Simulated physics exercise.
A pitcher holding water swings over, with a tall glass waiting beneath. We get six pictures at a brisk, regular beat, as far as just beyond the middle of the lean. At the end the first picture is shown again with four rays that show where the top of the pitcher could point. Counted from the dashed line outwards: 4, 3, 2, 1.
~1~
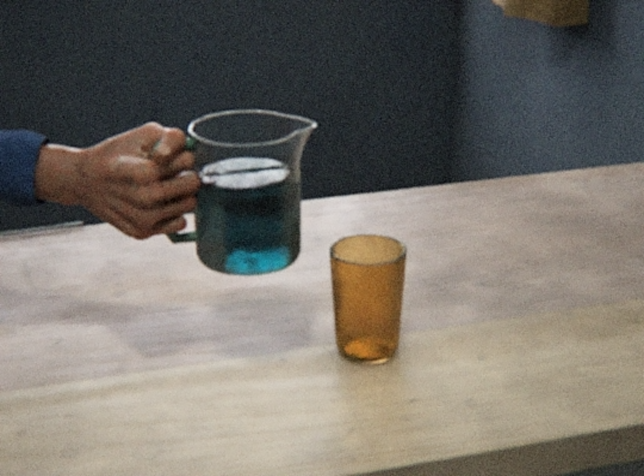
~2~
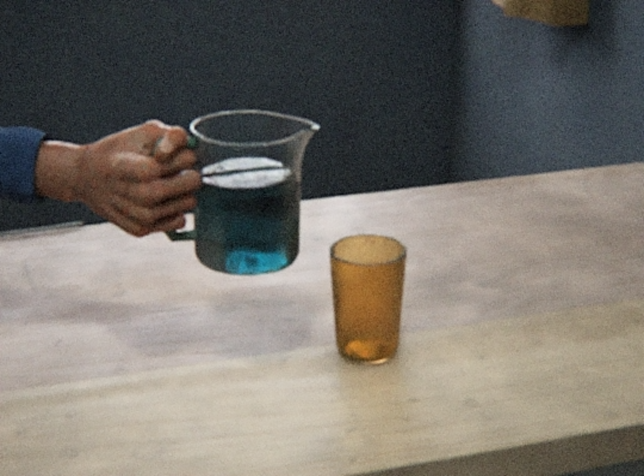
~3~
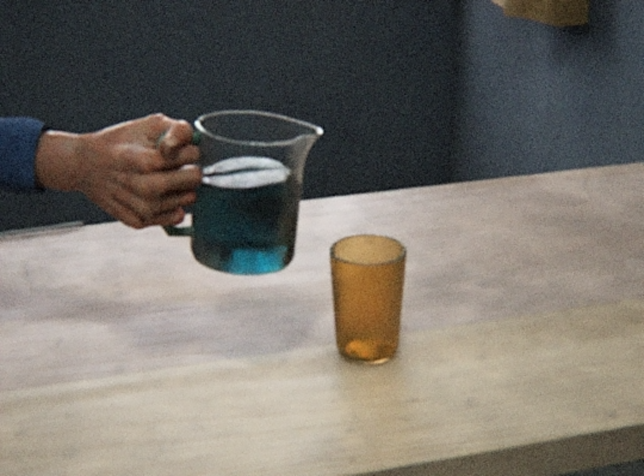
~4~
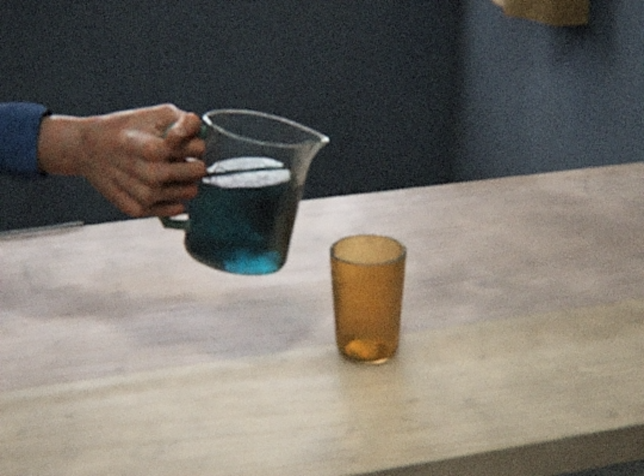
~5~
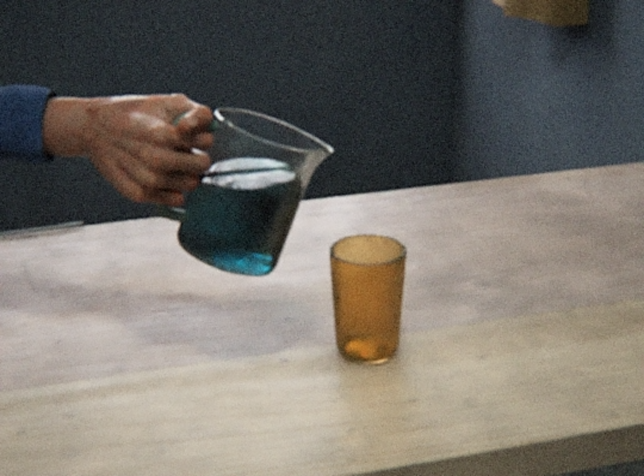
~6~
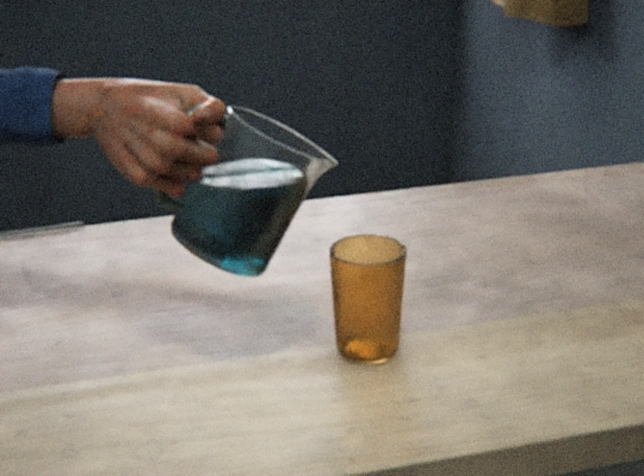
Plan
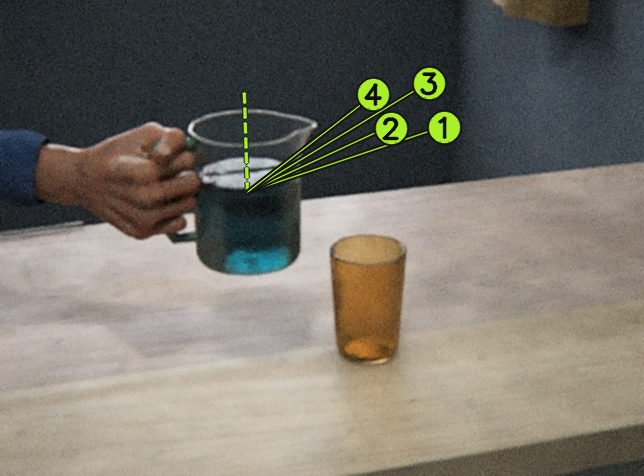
A hand in a blue sleeve holds a clear pitcher of blue-tinted water upright, to the left of an amber glass standing on a wooden table. The hand then rises slightly and tilts the pitcher steadily rightward, its lip dipping toward the glass while the water stays inside.
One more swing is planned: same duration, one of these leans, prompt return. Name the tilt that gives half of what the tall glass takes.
3 is best.
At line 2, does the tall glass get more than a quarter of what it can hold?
Yes, clearly.
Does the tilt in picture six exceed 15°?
Yes.
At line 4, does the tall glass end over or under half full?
Under.
On the marked copy, 1 at (428, 131); 2 at (374, 132); 3 at (414, 90); 4 at (360, 105).
For line 1, the tall glass ends with about 85 % of what it can hold; 6 % of the water is spilt.
For line 2, the tall glass ends with about 71 % of what it can hold.
For line 3, the tall glass ends with about 47 % of what it can hold.
For line 4, the tall glass ends with about 27 % of what it can hold.
